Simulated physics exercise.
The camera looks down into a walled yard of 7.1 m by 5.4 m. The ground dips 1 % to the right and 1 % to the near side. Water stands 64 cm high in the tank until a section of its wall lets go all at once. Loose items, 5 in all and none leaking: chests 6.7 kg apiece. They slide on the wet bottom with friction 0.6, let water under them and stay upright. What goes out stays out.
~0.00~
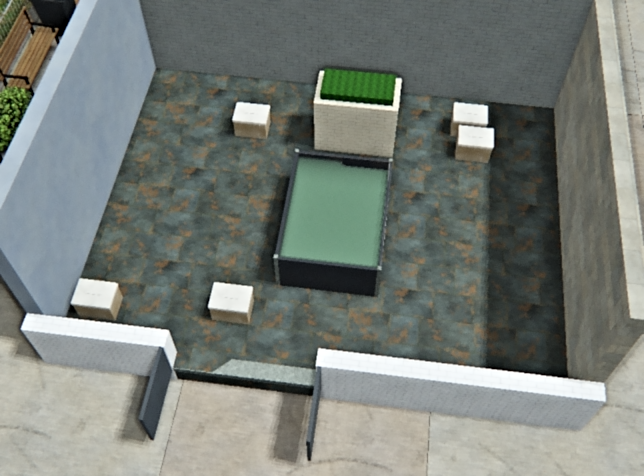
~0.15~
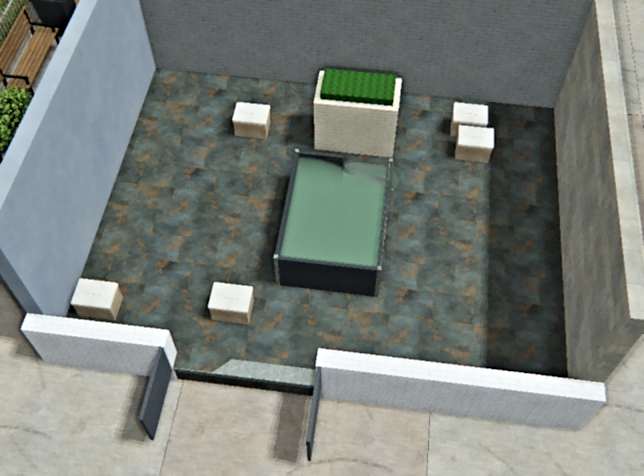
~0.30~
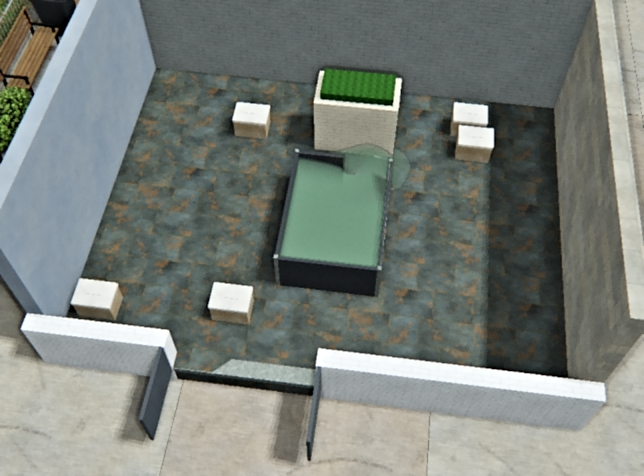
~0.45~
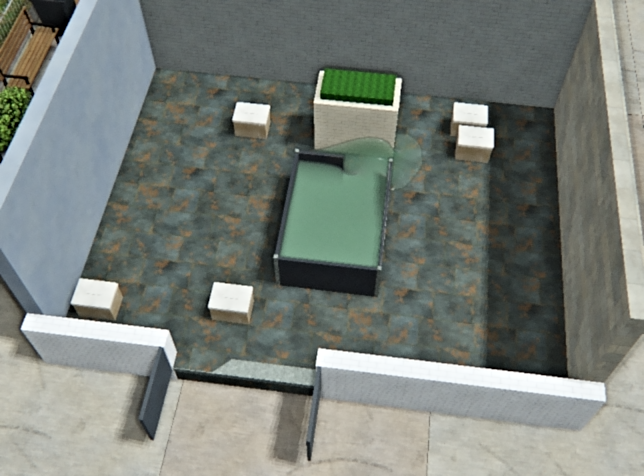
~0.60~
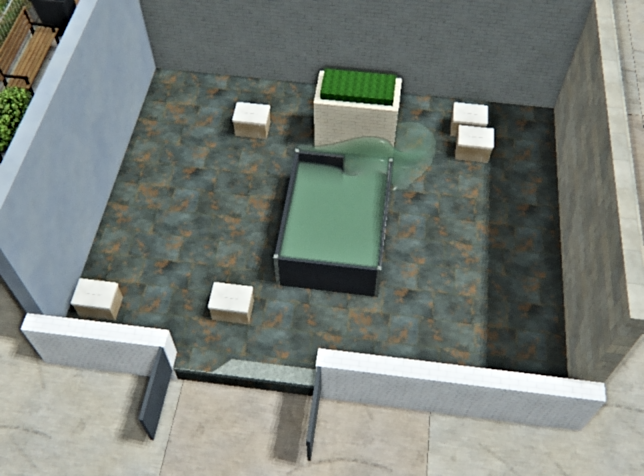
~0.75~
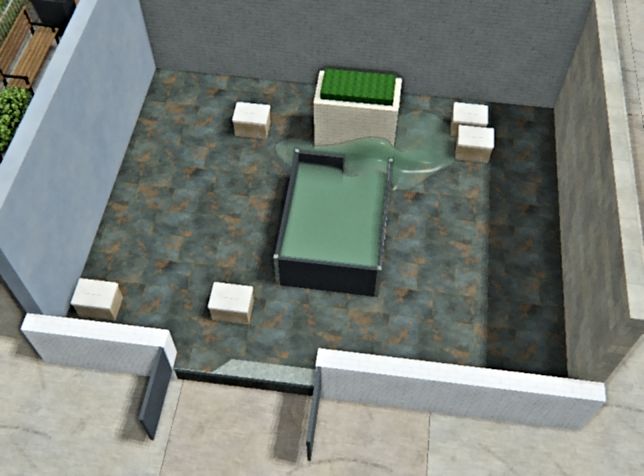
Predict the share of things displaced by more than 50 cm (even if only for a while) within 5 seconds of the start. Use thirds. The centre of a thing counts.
Share: Two thirds or above.
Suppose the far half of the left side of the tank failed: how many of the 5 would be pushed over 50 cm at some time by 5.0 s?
Then 3.
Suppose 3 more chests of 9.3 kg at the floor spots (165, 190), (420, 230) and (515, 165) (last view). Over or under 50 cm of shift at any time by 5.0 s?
In turn: More, less, more.
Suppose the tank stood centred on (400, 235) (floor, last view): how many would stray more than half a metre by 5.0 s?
Then 2.
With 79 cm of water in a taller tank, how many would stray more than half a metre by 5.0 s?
Then 4.
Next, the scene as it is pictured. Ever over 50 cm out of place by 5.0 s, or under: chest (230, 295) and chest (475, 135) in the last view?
In turn: Short of it, more.
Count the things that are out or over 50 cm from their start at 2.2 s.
2 of them.
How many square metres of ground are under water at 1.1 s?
About 8.0 m2.
After 1.1 s 0 of 5 are over 50 cm from their spots; 0 afloat.
After 2.2 s 2 of 5 are over 50 cm from their spots; 2 afloat.
After 3.5 s 3 of 5 are over 50 cm from their spots; 2 afloat.
After 5.0 s 4 of 5 are over 50 cm from their spots, and 4 have been at some point; 3 afloat.
